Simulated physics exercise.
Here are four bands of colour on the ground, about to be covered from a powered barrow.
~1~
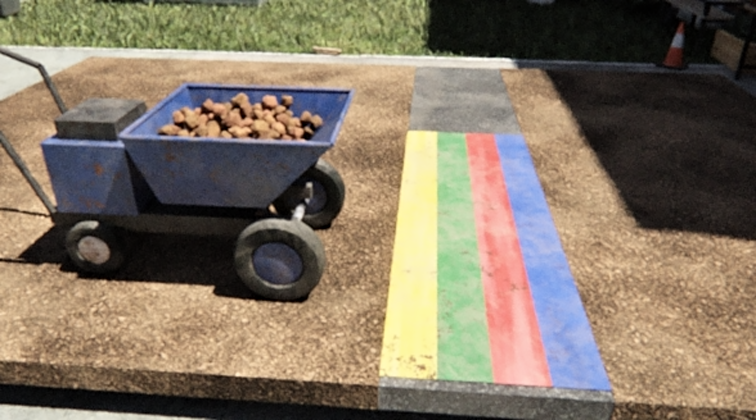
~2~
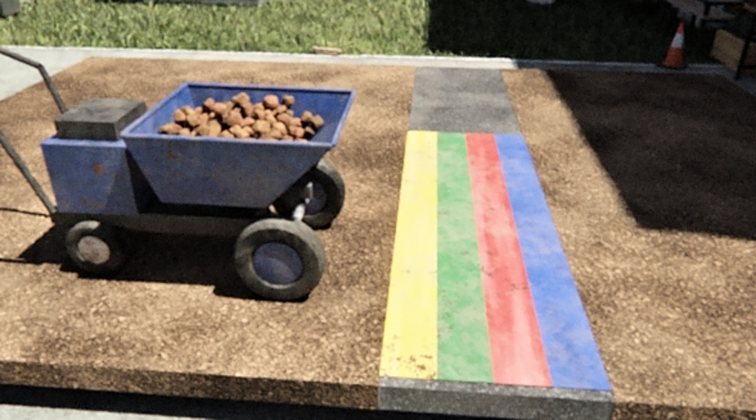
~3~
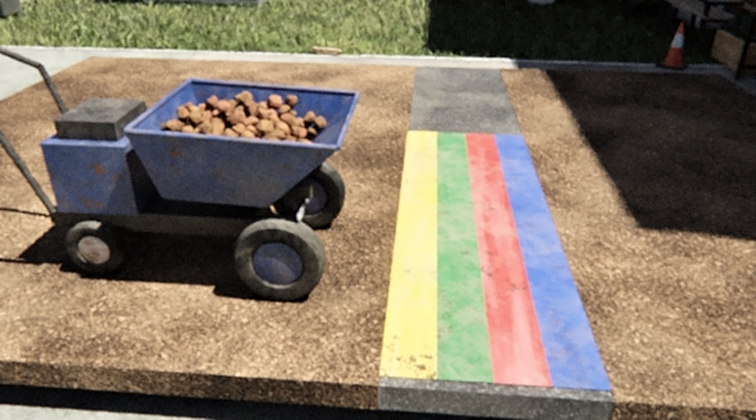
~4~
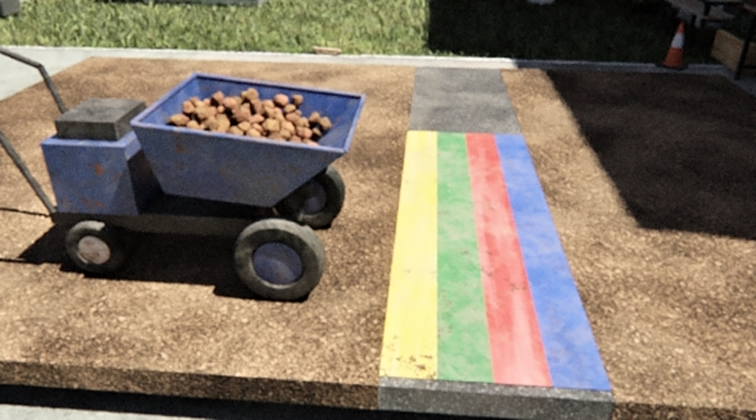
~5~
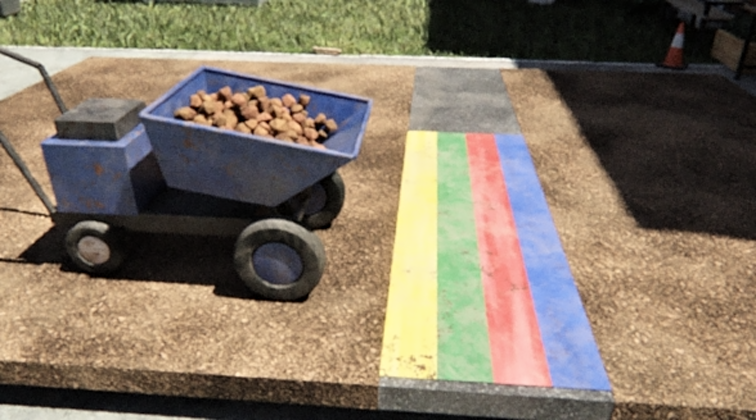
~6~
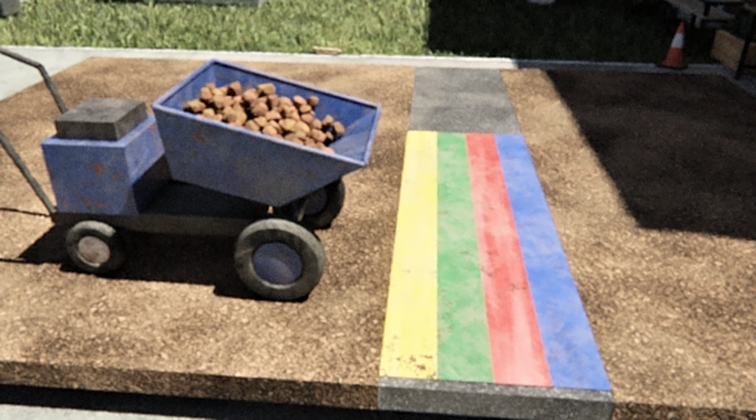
On a patch of brown ground beside grass, a blue barrow heaped with brown clods stands left of yellow, green, red and blue stripes. Its skip starts level, then tilts gradually, the left side rising and the right lip dipping slightly, while the wheels stay still and the clods remain inside.
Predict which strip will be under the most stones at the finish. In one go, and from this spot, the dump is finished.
I would say the green one.
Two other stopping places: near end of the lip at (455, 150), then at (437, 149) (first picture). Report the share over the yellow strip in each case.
Some 0 % then some 0 %.
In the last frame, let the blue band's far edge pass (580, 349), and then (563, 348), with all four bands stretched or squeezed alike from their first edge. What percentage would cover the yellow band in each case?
The first gives around 10 %, the second around 0 %.
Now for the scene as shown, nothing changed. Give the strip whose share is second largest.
Red.
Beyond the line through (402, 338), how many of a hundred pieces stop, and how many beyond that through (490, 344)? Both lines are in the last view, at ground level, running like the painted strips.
Close to 70 per cent, then close to 30 per cent.
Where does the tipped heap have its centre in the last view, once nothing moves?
Close to (474, 259).
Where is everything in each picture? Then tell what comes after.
Lip of the skip at (331, 145), level; top of the load at (226, 127), clay clods; yellow strip at (411, 334); green strip at (463, 337); red strip at (516, 340); blue strip at (569, 344), in the first frame.
Lip of the skip at (332, 146), level; top of the load at (227, 127), in the second frame.
Lip of the skip at (337, 148), tipped barely; top of the load at (230, 125), in the third frame.
Lip of the skip at (344, 152), tipped a little; top of the load at (235, 122), in the fourth frame.
Lip of the skip at (354, 158), tipped a little; top of the load at (219, 119), in the fifth frame.
Lip of the skip at (364, 165), tipped a little; top of the load at (228, 114); yellow strip at (411, 334); green strip at (463, 337); red strip at (516, 340); blue strip at (569, 344), in the sixth frame.
Soon after the last picture, skip tipped steeply; all in the skip.
A little later, skip tipped right over; most in the skip; a small part over the yellow strip; about a quarter over the green strip; a stray few over the red strip.
Later still, skip tipped right over; about a third in the skip; a small part over the yellow strip; about a third over the green strip; about a quarter over the red strip; a small part over the blue strip; a stray few off the paint.
At rest, skip tipped right over; about a quarter in the skip; a small part over the yellow strip; about a third over the green strip; about a quarter over the red strip; a small part over the blue strip; a small part off the paint.
